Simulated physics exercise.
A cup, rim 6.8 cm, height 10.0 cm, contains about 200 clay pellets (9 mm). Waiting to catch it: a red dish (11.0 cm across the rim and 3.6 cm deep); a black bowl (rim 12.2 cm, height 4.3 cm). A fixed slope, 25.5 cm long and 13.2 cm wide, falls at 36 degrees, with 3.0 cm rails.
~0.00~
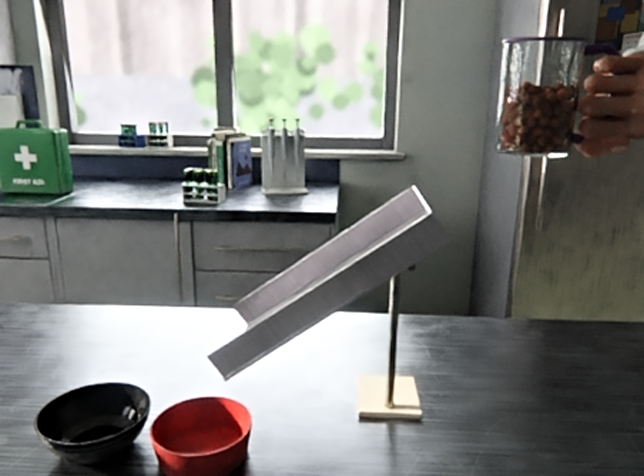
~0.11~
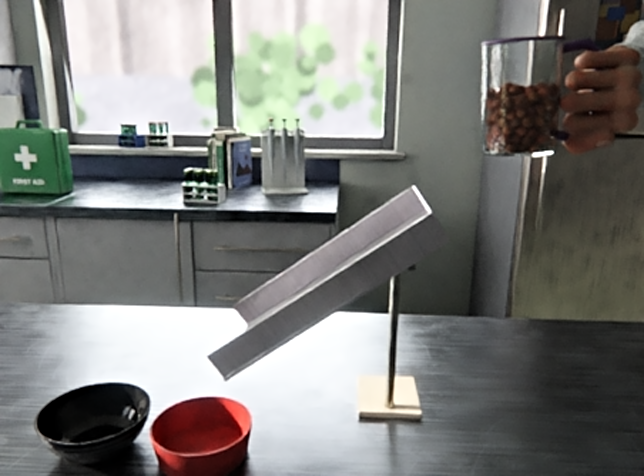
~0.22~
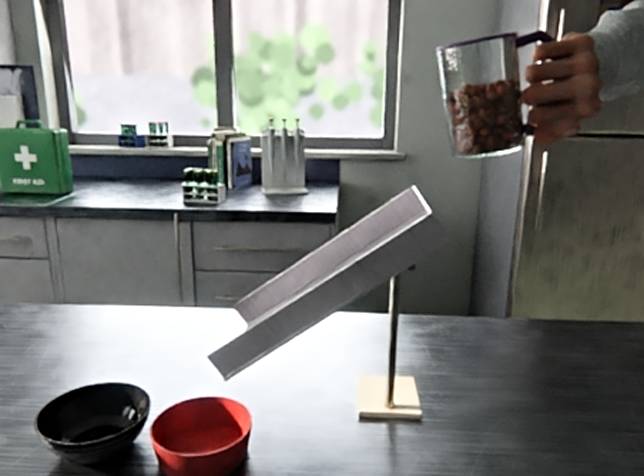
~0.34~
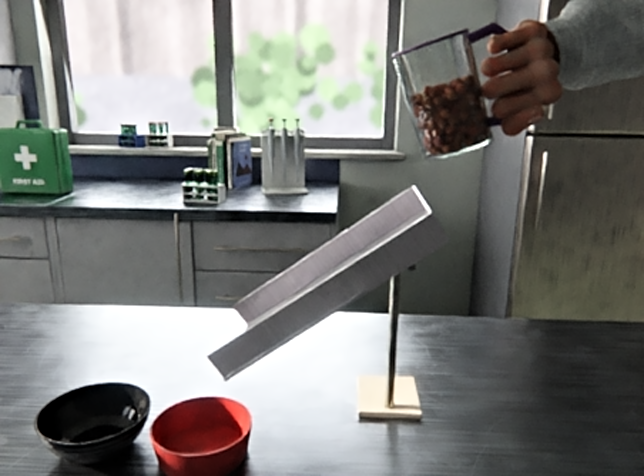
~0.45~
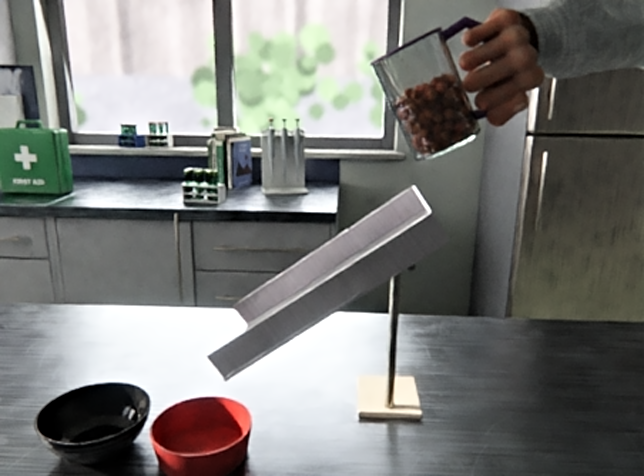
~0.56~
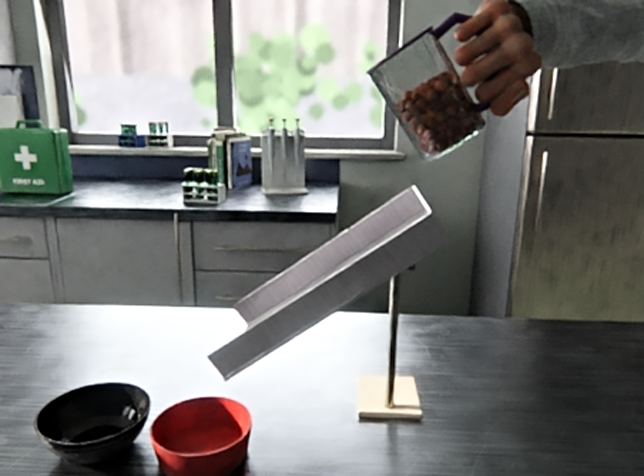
We see a hand carry a clear cup of brown pellets leftward above a sloping metal chute on a stand, tilting it further to the left, while a red dish and a black bowl sit on the dark table below.
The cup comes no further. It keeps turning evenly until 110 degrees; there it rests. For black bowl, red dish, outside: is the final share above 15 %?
Black bowl no, red dish yes, outside yes.
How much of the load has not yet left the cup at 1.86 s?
About 80 per cent.
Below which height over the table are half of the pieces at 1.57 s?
Roughly 40 cm.
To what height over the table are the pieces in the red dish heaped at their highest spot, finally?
About 3.0 cm.
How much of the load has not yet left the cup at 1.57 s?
Some 100 per cent of the load.
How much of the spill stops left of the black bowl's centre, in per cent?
Some 40 per cent.
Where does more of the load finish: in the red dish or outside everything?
More ends in the red dish.
After 0.95 s, tilt 62 degrees; cup 100 %; middle of all pieces near (443, 108).
Then, at 1.27 s, tilt 84 degrees; cup 100 %; middle of all pieces near (444, 104).
After 1.57 s, tilt 105 degrees; cup 100 %; middle of all pieces near (443, 100).
After 1.86 s, tilt 110 degrees; cup 80 %, slope 20 %; middle of all pieces near (411, 137).
By 3.7 s all is still; red dish 55 %, cup 0 %, slope 0 %, black bowl 5 %, outside 40 %.
